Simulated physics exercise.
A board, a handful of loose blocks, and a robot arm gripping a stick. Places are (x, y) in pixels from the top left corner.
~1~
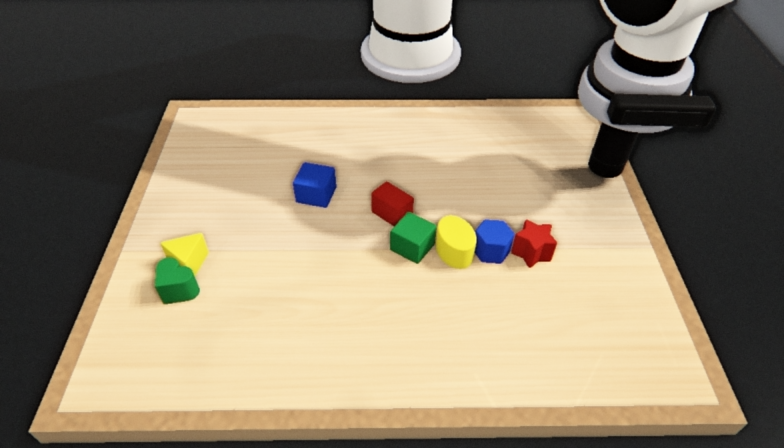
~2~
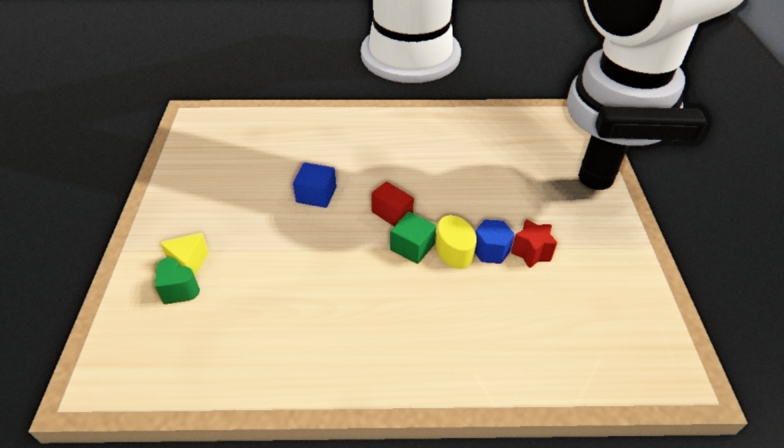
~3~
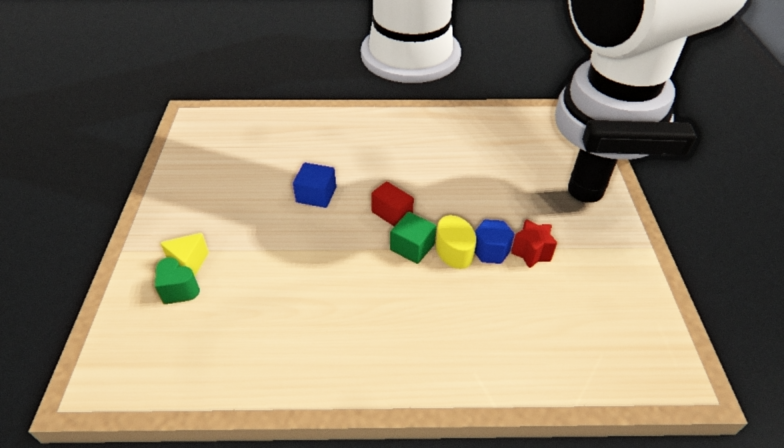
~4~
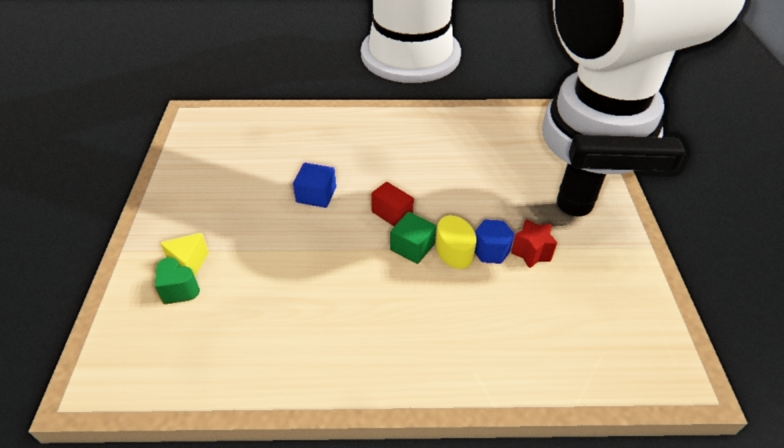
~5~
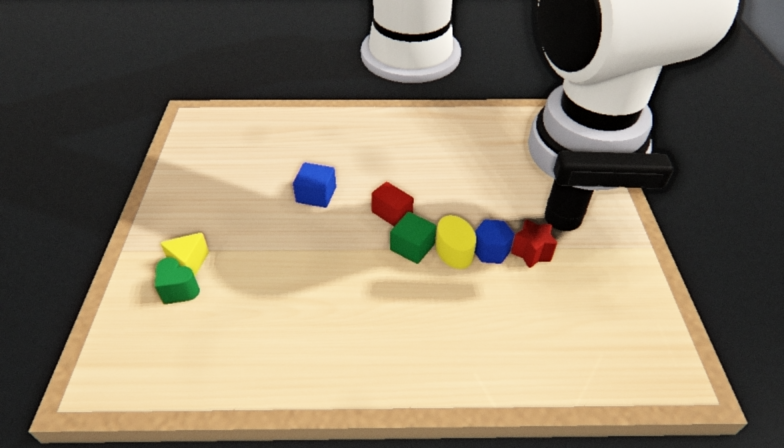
A robot arm moves its black stick down and left to the red star block.
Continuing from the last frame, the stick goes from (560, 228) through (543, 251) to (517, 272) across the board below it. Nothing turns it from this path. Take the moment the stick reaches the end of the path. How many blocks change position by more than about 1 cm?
I'm going with one.
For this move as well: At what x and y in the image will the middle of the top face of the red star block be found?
Located at (496, 270).
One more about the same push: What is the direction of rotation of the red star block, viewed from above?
It spins clockwise.
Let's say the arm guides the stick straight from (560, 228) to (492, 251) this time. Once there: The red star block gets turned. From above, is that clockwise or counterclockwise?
Counterclockwise rotation.
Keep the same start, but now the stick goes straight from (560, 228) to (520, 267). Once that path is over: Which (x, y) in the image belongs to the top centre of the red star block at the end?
Close to (506, 270).
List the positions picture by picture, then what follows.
In the first picture, stick tip at (605, 168); block tops, blue hexagon at (495, 231); red star block at (537, 233).
In the second picture, stick at (596, 179); blocks unchanged.
In the third picture, stick at (585, 191); blocks unchanged.
In the fourth picture, stick at (574, 205); blocks unchanged.
In the fifth picture, stick at (563, 219); blue hexagon at (495, 231); red star block at (537, 233).
The first path, step by step. Halfway along, stick at (546, 243); red star block at (521, 252).
At the end, stick at (520, 263); blue hexagon in place; red star block at (496, 270), turned 40° clockwise.
